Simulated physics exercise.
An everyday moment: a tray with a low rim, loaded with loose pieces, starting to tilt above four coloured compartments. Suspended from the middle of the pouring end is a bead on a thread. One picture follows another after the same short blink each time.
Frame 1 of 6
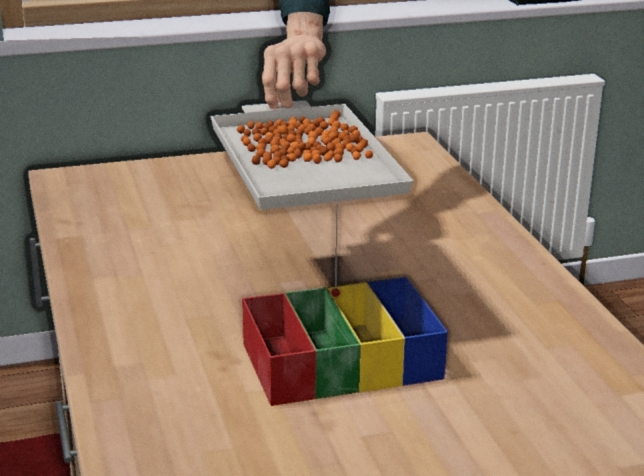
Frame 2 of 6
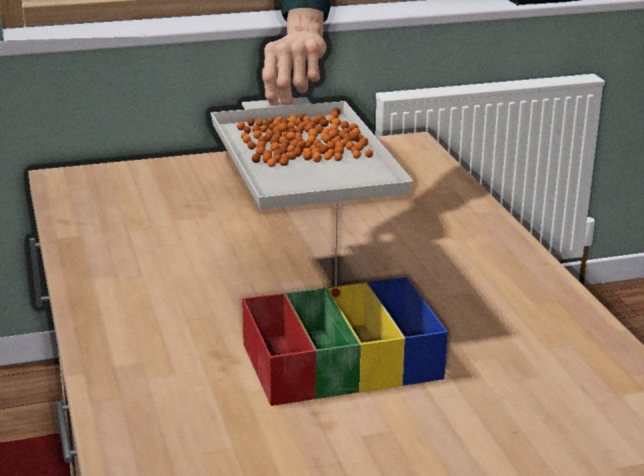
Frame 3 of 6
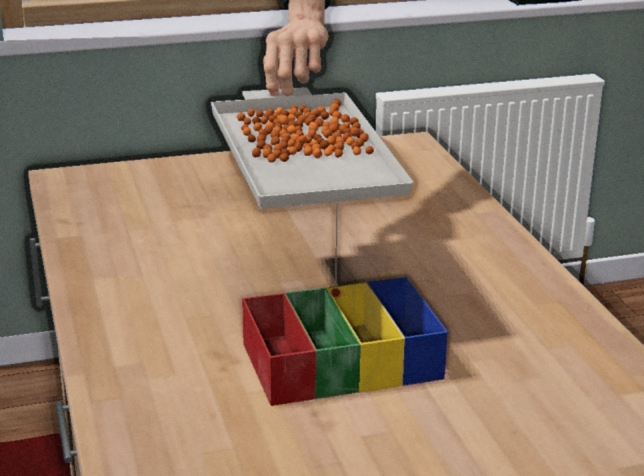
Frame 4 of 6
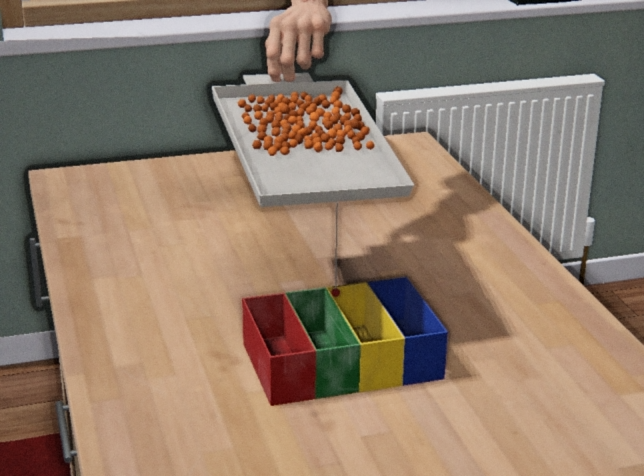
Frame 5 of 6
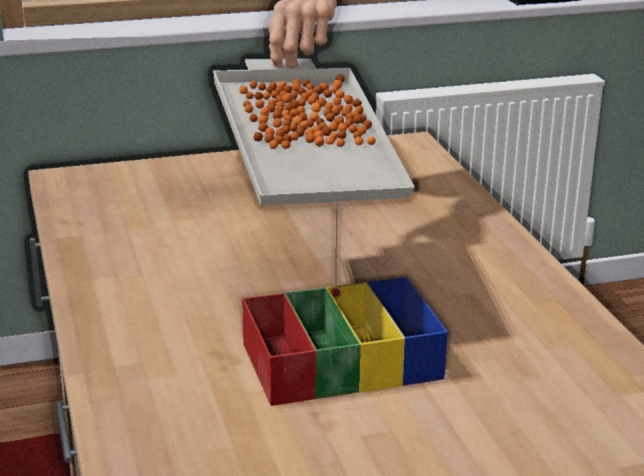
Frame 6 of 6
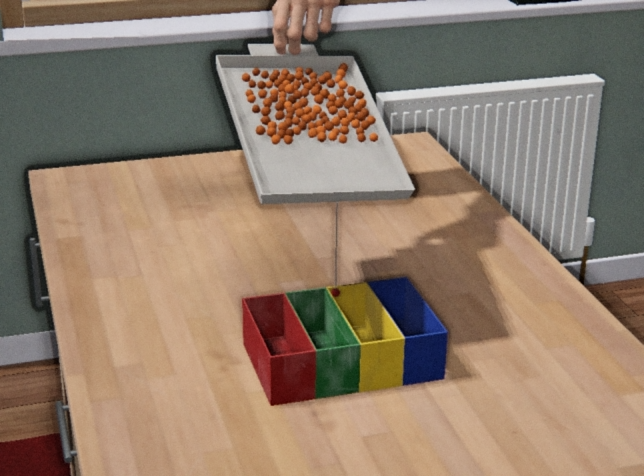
The clip opens on a hand holding a pale, low-rimmed tray of small orange-brown pieces above red, green, yellow and blue compartments on a wooden table. The hand gradually raises the tray's back end, steepening its slope toward the compartments, while the pieces stay clustered near the back, nearly all unmoved.
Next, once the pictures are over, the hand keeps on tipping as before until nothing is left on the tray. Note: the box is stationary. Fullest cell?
Fullest: Blue.
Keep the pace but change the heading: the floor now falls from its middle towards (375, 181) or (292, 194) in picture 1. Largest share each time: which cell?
Case 1 goes to that blue cell, case 2 to the red cell.
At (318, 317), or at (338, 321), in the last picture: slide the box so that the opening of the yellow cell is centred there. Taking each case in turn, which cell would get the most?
The blue one; that blue cell.
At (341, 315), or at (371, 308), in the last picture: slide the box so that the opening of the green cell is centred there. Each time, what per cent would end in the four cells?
100 per cent, then 100 per cent.
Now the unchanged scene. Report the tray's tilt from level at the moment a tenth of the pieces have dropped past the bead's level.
Close to 75 degrees, I reckon.
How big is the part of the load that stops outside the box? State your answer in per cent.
Share outside: Near 10 %.
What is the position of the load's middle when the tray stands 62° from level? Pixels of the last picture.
Centre estimate: (369, 175).
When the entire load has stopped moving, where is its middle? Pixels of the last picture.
The centre comes to rest close to (402, 356).
Shortly afterwards, tray tipped steeply; the bulk on the tray; only a few in the blue cell; a little falling or outside the box.
Next, tray tipped right over; near two thirds on the tray; a little in the blue cell; a little in the yellow cell; only a few in the green cell; near a quarter falling or outside the box.
Some moments later, tray tipped past a quarter turn; near half in the blue cell; near a quarter in the yellow cell; a little in the green cell; a little falling or outside the box.
In the end, tray tipped past a quarter turn; near half in the blue cell; near a quarter in the yellow cell; a little in the green cell; none at all in the red cell; a little outside the box.
